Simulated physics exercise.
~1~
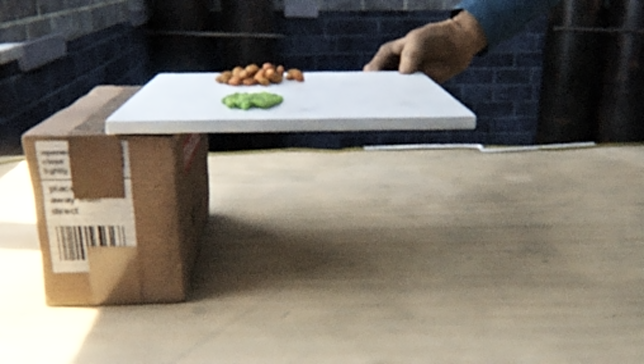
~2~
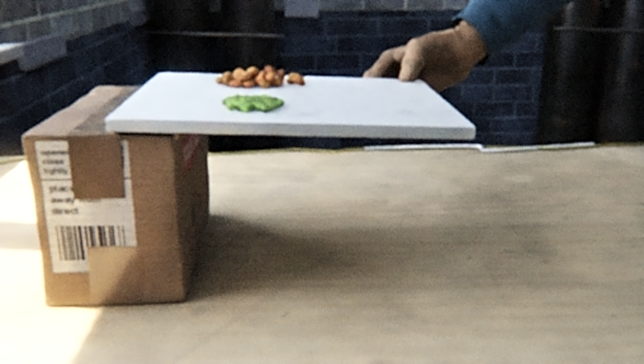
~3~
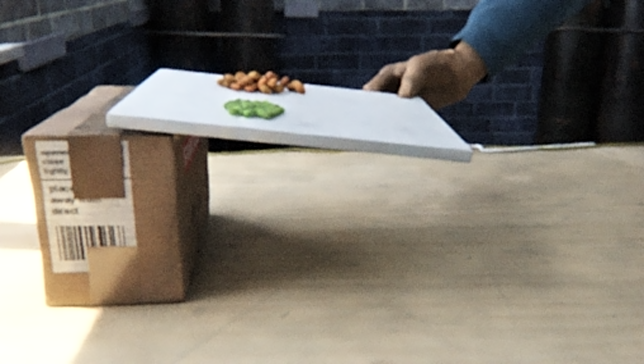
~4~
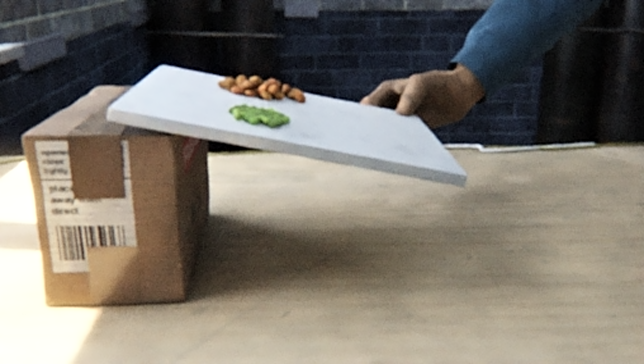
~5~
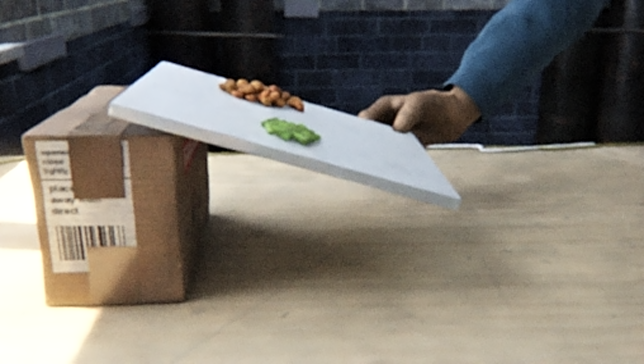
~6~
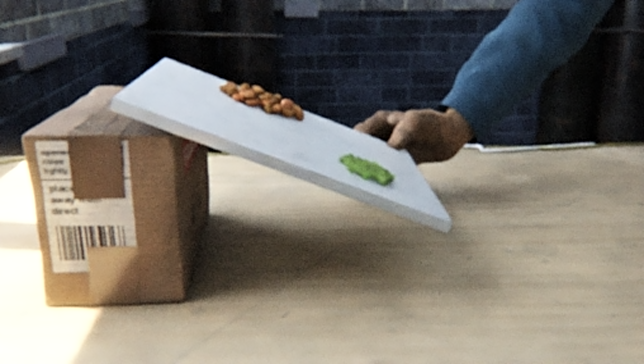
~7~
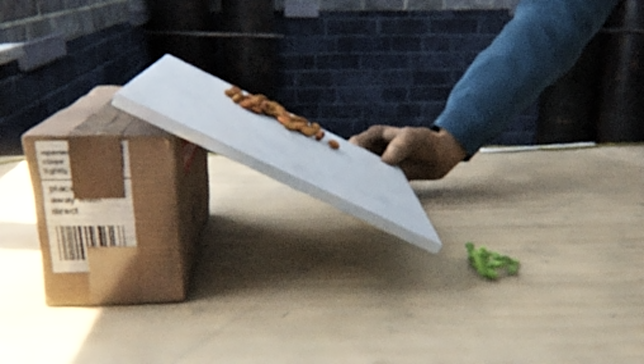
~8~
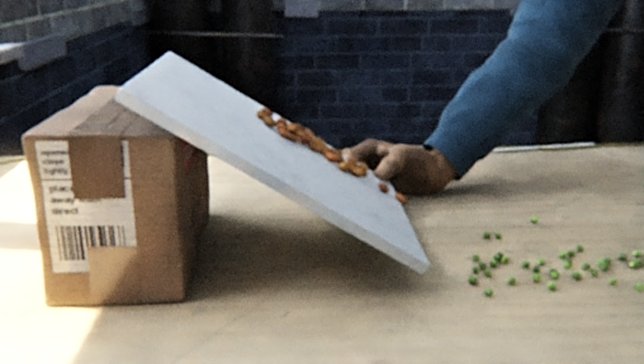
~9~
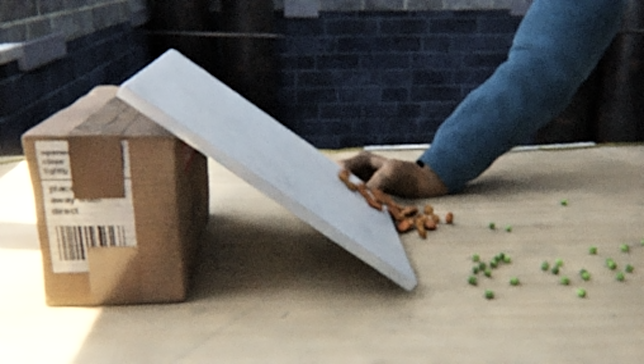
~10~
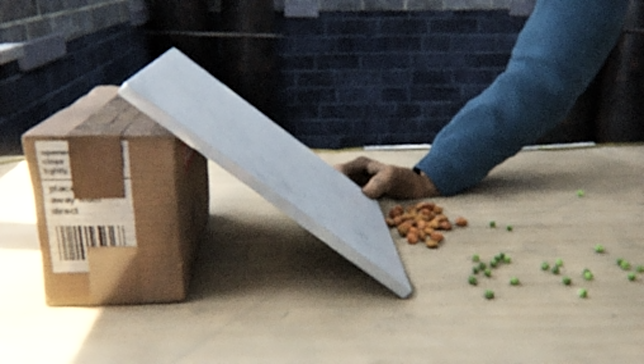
A hand lowered the right end of a white board propped on a cardboard box until it reached the counter. The green bits slid off first and scattered to the right, then the orange-brown pieces slid down and settled at the board's foot.
